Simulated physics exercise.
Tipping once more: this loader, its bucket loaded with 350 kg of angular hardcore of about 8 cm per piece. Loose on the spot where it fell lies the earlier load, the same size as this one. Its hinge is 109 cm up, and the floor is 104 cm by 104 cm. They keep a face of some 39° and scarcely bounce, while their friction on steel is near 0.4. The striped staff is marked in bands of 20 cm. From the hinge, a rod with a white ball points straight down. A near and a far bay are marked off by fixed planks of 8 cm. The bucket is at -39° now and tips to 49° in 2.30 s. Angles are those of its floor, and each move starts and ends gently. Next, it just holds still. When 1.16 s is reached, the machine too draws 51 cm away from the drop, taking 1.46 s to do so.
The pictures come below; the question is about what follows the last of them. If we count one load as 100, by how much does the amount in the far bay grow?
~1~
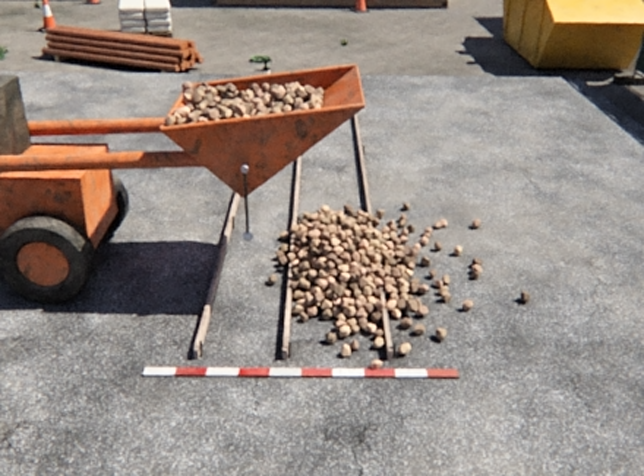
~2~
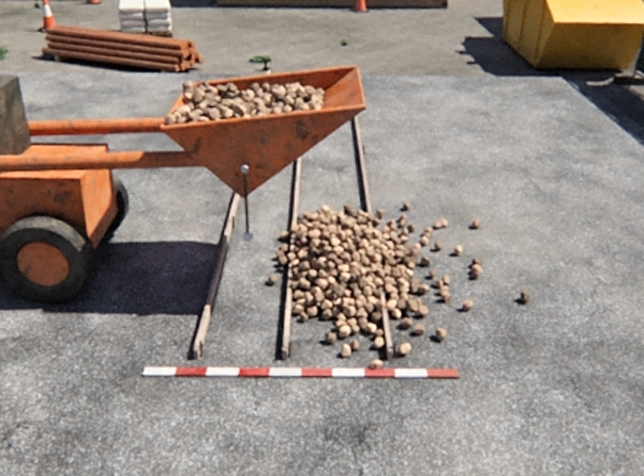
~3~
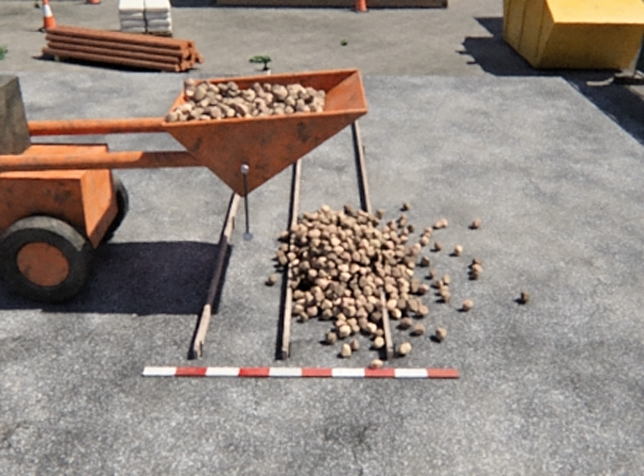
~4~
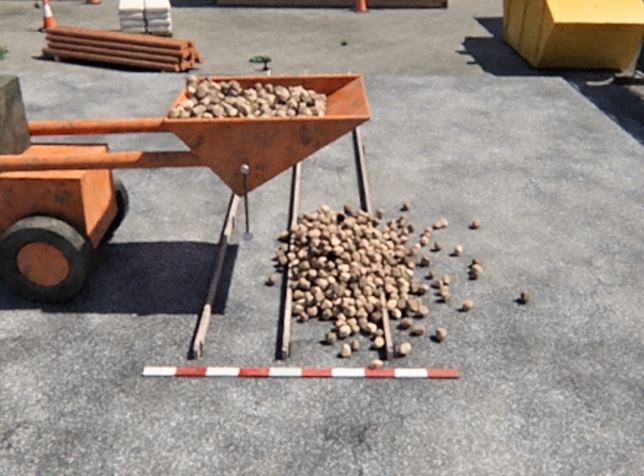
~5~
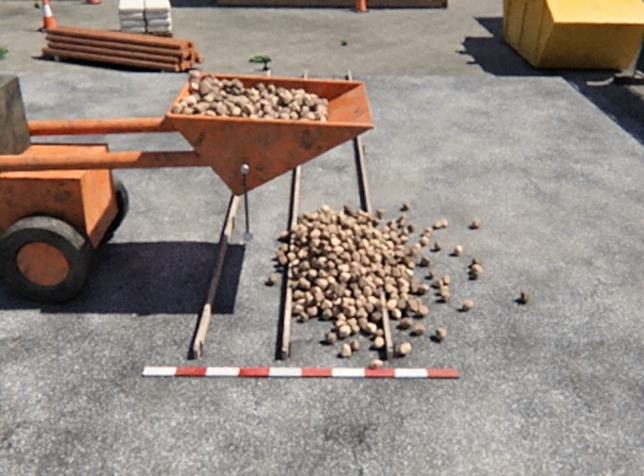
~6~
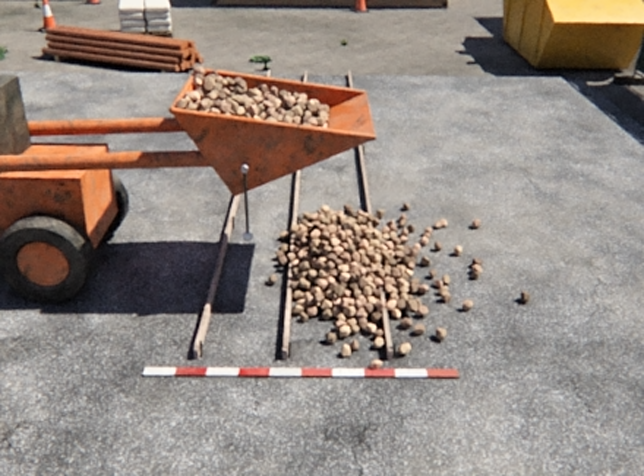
By about 45.
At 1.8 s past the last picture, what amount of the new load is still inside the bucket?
It keeps some 10 percent of its load.
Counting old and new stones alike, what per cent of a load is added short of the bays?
Some 0 per cent.
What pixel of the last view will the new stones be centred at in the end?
Their middle rests near (289, 250).
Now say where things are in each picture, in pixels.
In the first frame, the bucket is at -39°, its lip at (364, 106); the top of the load is at (281, 95). The earlier load is highest near (337, 242), 29 cm above ground level, 1 % in the near bay, 81 % in the far bay, 17 % past the last board.
In the second frame, lip at (365, 107), floor tilted -38°, highest stones at (272, 95).
In the third frame, the bucket is at -36°, its lip at (367, 111); the top of the load is at (245, 93).
In the fourth frame, lip at (370, 118), floor tilted -33°, highest stones at (198, 87).
In the fifth frame, lip at (373, 127), floor tilted -29°, highest stones at (201, 83).
In the sixth frame, lip at (375, 138), floor tilted -24°, highest stones at (205, 79).
Then, 1.1 s after the last picture the floor is at 35°; in per cent of one load, 92 in the bucket, 1 in the near bay, 89 in the far bay, 17 past the last board; the foremost stones are at (474, 261).
Then, 1.8 s after the last picture the floor is at 49°; in per cent of one load, 9 in the bucket, 42 in the near bay, 128 in the far bay, 20 past the last board; the foremost stones are at (473, 252).
Then, 2.5 s after the last picture the floor is at 49°; in per cent of one load, 1 in the bucket, 52 in the near bay, 126 in the far bay, 20 past the last board; the foremost stones are at (476, 252).
Then, 5.1 s after the last picture the floor is at 49°; in per cent of one load, 0 in the bucket, 53 in the near bay, 126 in the far bay, 20 past the last board; the foremost stones are at (476, 252). Net gain in the far bay, 45.
